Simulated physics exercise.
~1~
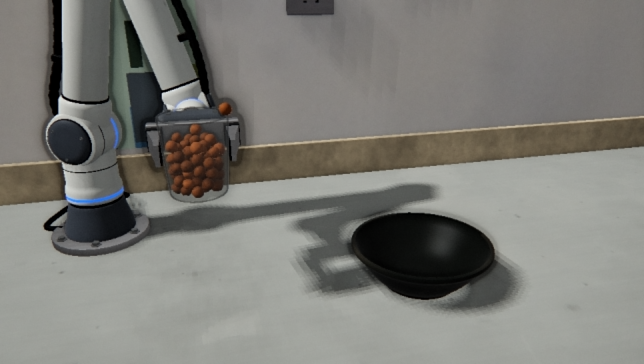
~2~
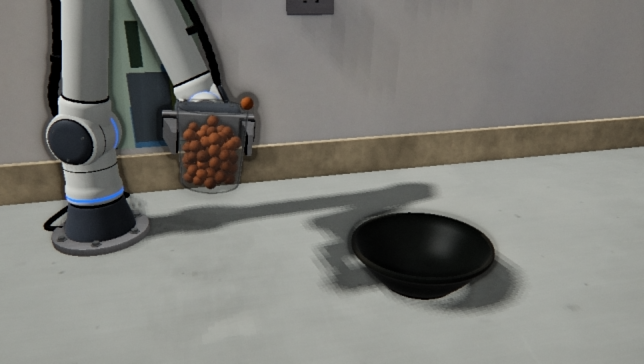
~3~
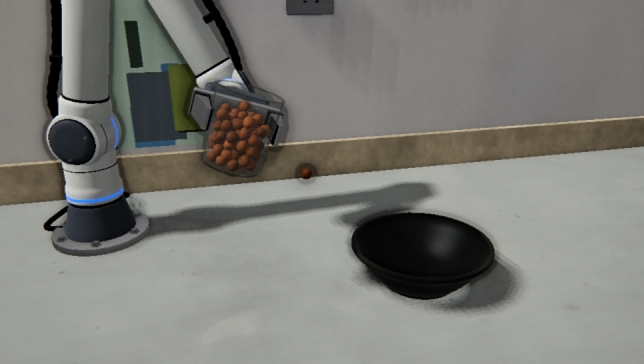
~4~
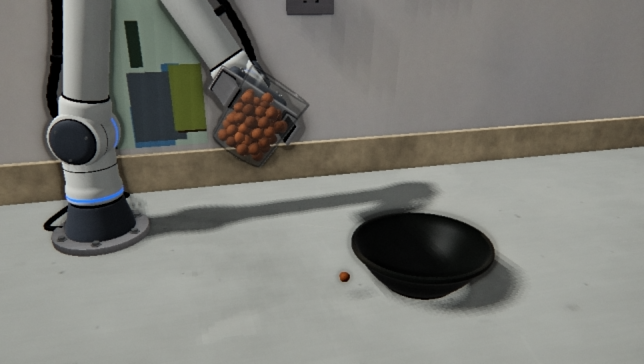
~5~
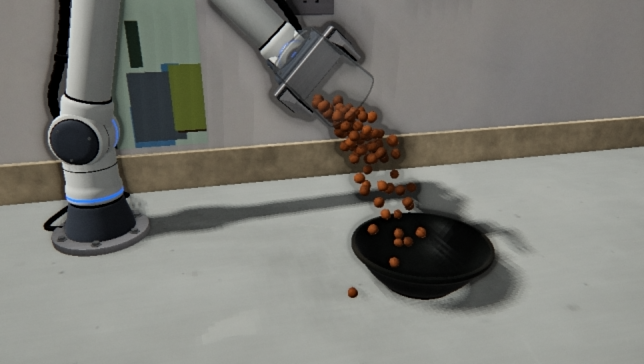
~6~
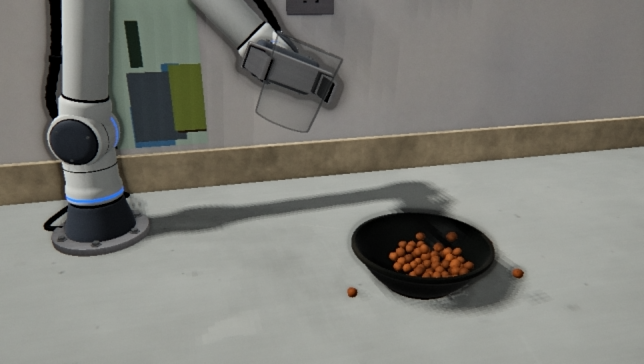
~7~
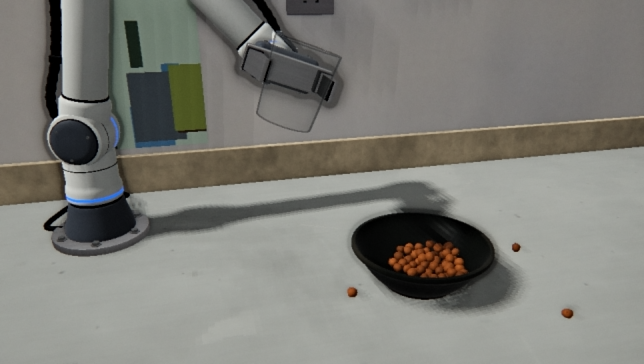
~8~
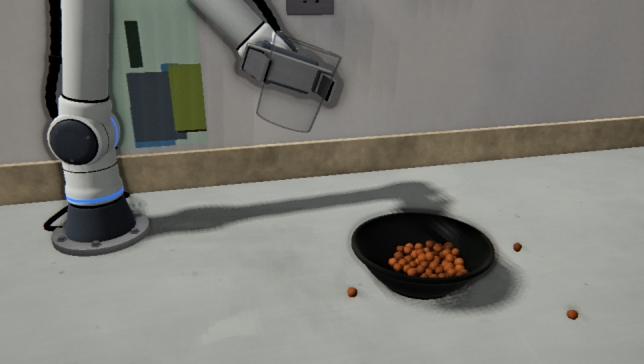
A robot arm carries a clear beaker of hazelnuts to the right, dropping one onto the table, then tips it over and pours the rest toward a black bowl. Most settle in the bowl, three lie on the table around it, and the emptied beaker hangs still, tilted.
